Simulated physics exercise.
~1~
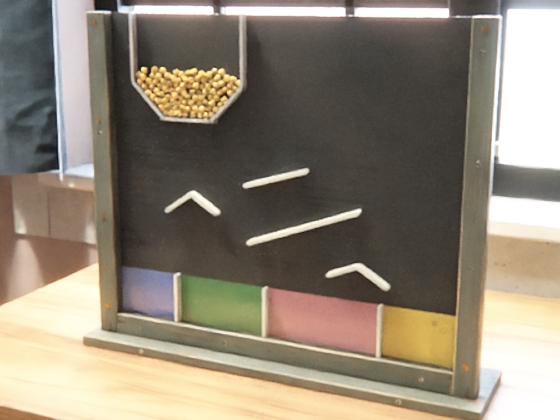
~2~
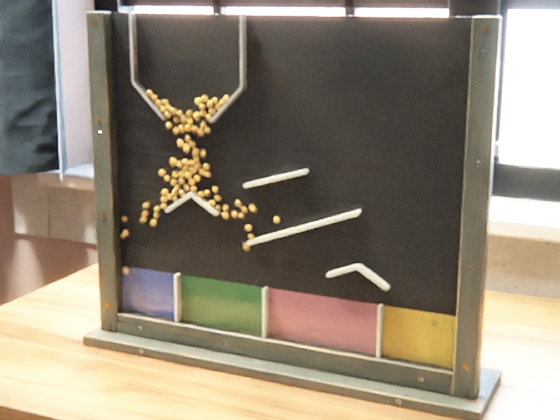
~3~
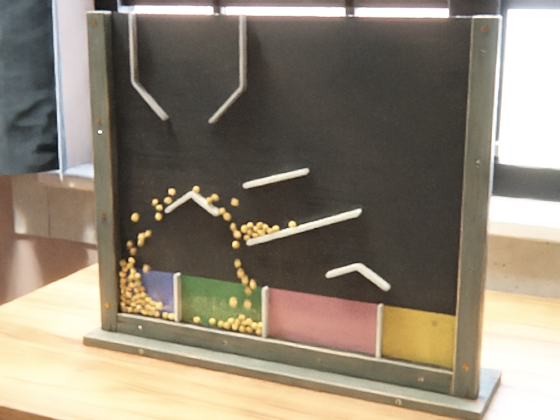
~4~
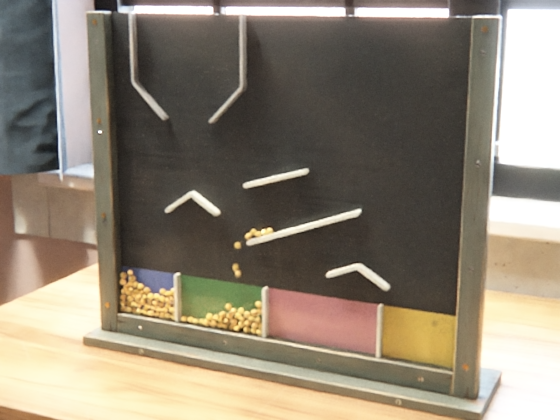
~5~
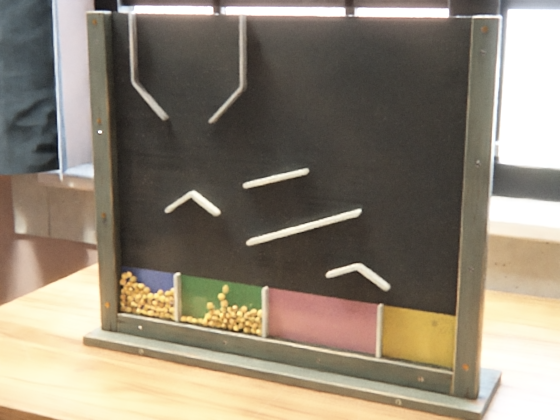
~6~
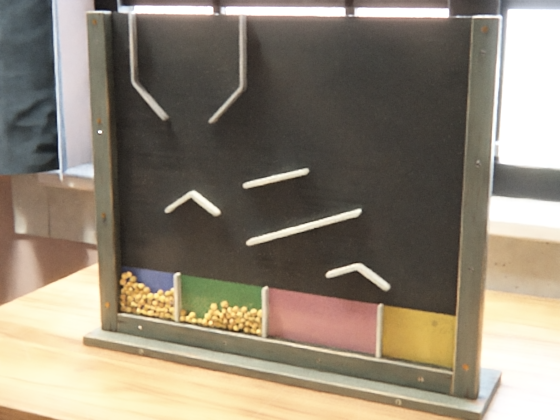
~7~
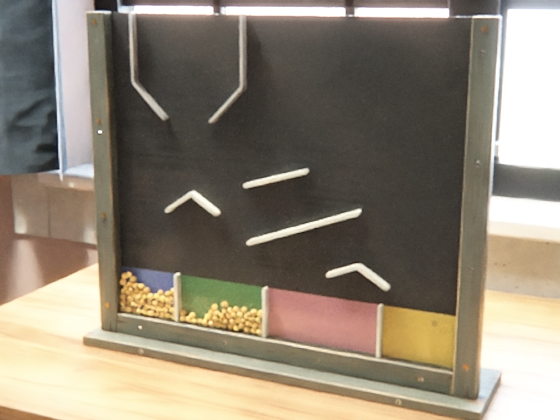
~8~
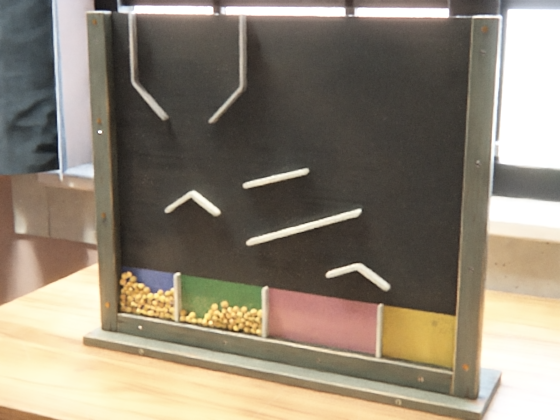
On a wooden tabletop, dried chickpeas pouring from a hopper over fixed ledges, settling in the blue and green bins only.
